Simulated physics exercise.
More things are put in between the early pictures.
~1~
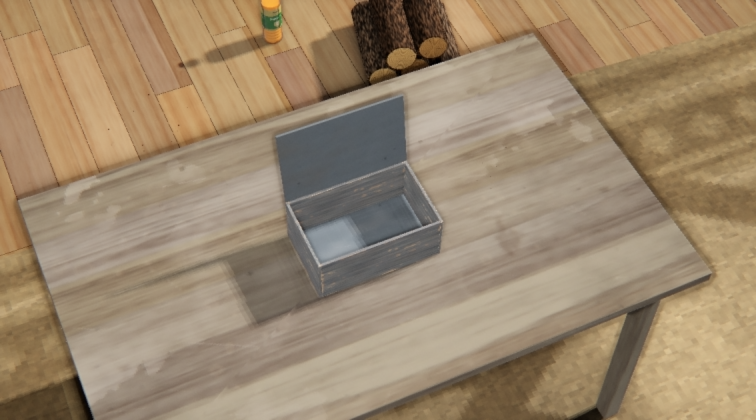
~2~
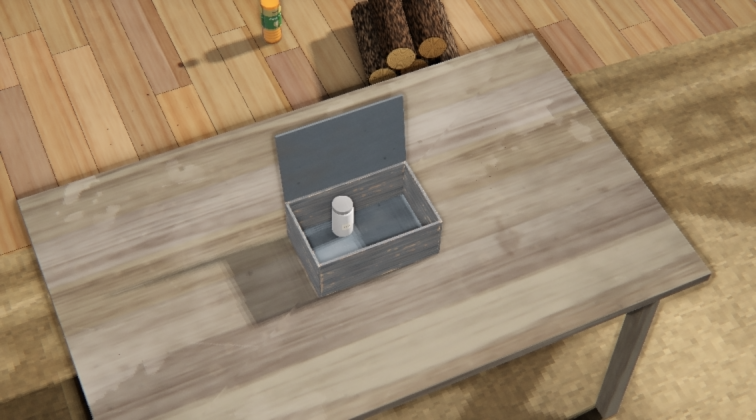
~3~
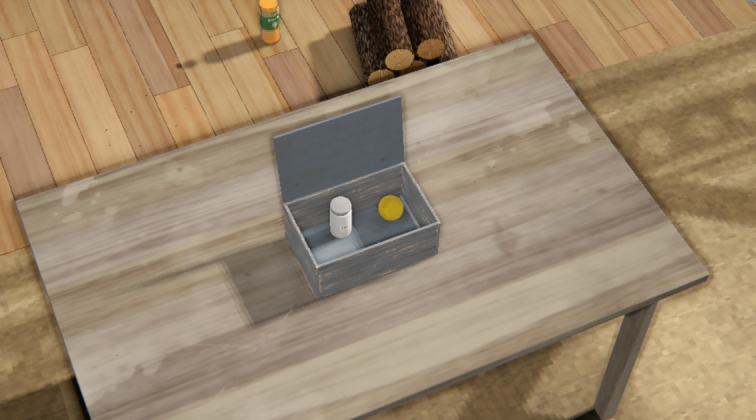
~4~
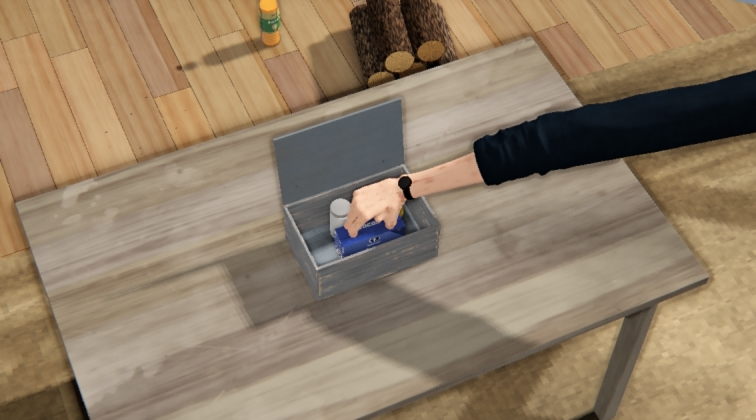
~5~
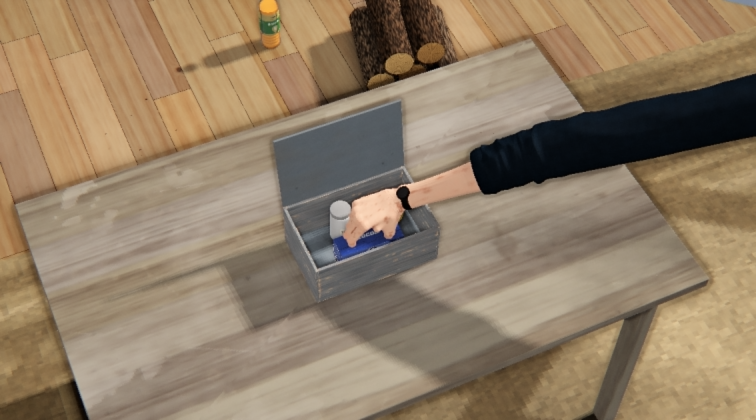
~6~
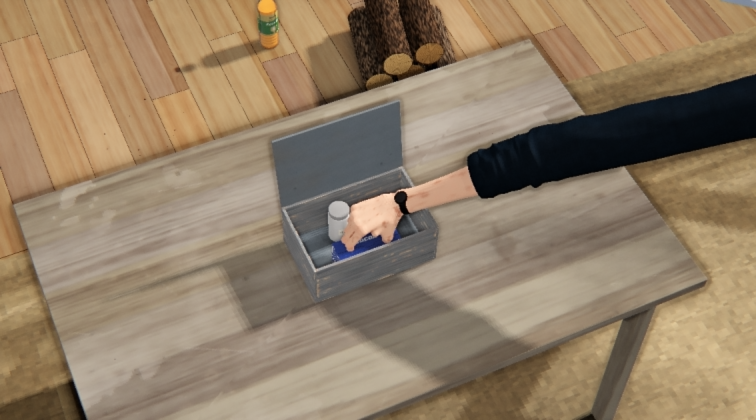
White shaker and a round yellow item appearing in an open grey box, then a hand lowering a blue carton inside.
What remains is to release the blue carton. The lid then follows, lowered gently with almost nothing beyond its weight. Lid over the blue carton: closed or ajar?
Closed.
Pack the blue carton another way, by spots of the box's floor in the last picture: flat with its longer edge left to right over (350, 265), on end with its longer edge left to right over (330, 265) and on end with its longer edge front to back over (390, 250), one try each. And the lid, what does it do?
First try leaves it shut, second try leaves it partly open, third try leaves it partly open.
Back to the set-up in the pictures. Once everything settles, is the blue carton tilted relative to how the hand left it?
It stays as placed.
Then, 1.10 s after the last picture, lid starting down.
Then, 1.60 s after the last picture, lid 60° above the rim.
Then, 2.00 s after the last picture, lid 31° above the rim.
Then, 2.30 s after the last picture, lid 7° above the rim.
At rest, lid shut; all 3 in place. Seen from the same camera at the end, blue carton near (367, 251).
